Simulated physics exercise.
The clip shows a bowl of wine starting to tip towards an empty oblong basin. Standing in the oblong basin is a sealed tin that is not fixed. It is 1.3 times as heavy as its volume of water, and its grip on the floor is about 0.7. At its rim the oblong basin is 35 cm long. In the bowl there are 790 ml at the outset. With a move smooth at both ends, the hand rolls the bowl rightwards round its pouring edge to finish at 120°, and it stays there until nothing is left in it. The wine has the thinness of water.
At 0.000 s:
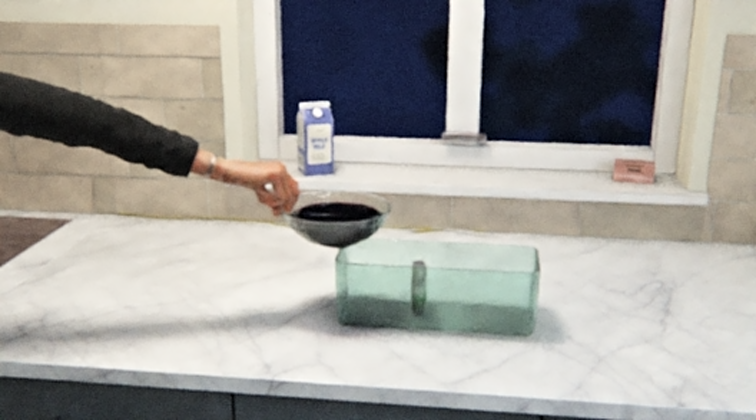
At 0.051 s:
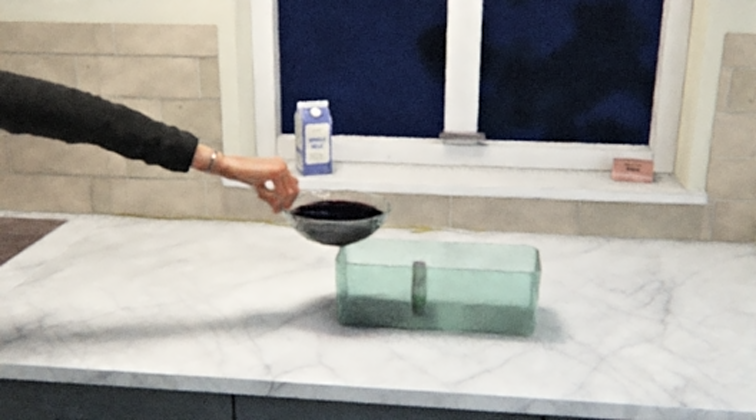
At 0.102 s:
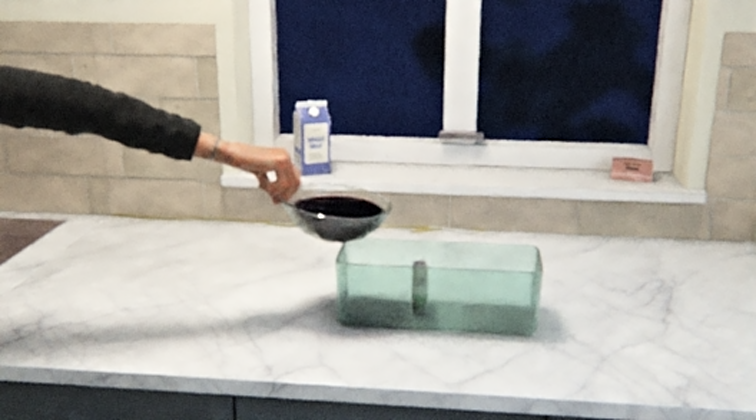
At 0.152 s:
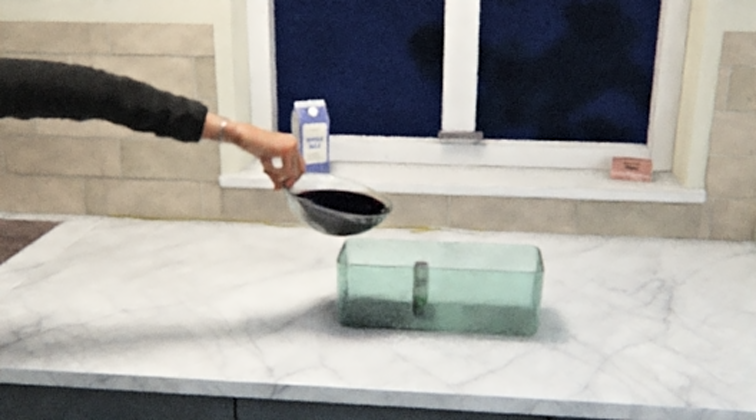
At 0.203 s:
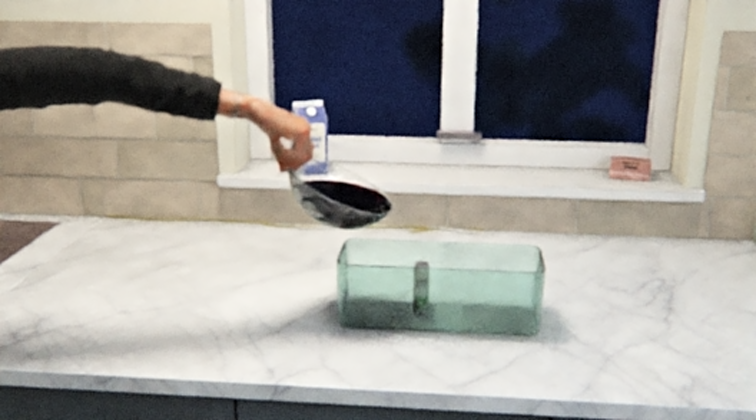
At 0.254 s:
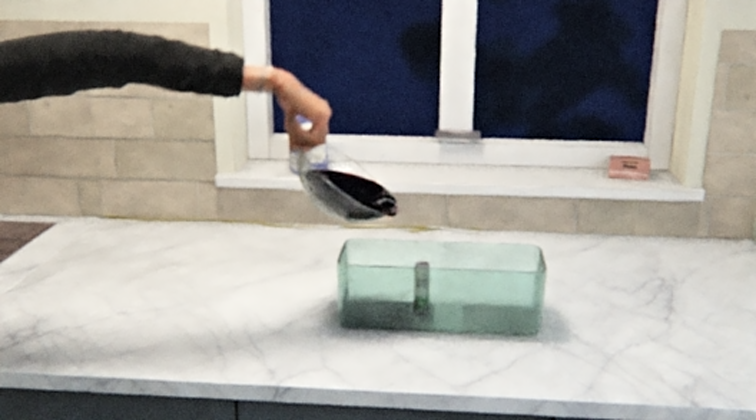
The clip shows a hand holding a clear bowl of dark wine above and to the left of an oblong greenish glass basin on a marble counter, then rolling the bowl rightwards, slowly at first, until it is steeply tilted.
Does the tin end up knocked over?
No. It does not come down.
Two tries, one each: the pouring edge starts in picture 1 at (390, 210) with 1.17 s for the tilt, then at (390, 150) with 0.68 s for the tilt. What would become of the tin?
Run one: It does not tip. Run two: It tumbles.
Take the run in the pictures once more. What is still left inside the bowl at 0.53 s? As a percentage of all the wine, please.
At that time about 2 in a hundred parts are still held.
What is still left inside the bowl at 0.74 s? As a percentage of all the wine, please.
I'd say some 0 per cent remains.
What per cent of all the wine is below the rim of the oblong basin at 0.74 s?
Around 74 per cent of the whole.
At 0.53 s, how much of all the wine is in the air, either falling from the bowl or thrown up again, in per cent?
Estimate: Some 56 % of the total.
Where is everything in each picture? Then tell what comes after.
In the first picture, tilt 0°; pouring edge (390, 210); surface from (290, 213) to (385, 217); the oblong basin's rim runs from (340, 251) to (539, 261); the tin's top is at (419, 265).
In the second picture, tilt 2°; pouring edge (391, 210); surface from (289, 211) to (386, 216).
In the third picture, tilt 7°; pouring edge (391, 210); surface from (289, 205) to (387, 213).
In the fourth picture, tilt 14°; pouring edge (391, 210); surface from (292, 197) to (389, 209).
In the fifth picture, tilt 25°; pouring edge (392, 210); surface from (295, 185) to (387, 203); 1 per cent is over the edge.
In the sixth picture, tilt 37°; pouring edge (392, 210); surface from (303, 174) to (376, 193); 7 per cent is over the edge.
By 0.53 s the tilt is 107° and 2 per cent is still to pour; the tin stands where it began.
By 0.74 s the tilt is 120° and 0 per cent is still to pour; the tin stands where it began.
By 0.95 s the tilt is 120° and 0 per cent is still to pour; the tin stands where it began.
By 1.18 s the tilt is 120° and 0 per cent is still to pour; the tin stands where it began.
At rest the tin stands where it began.
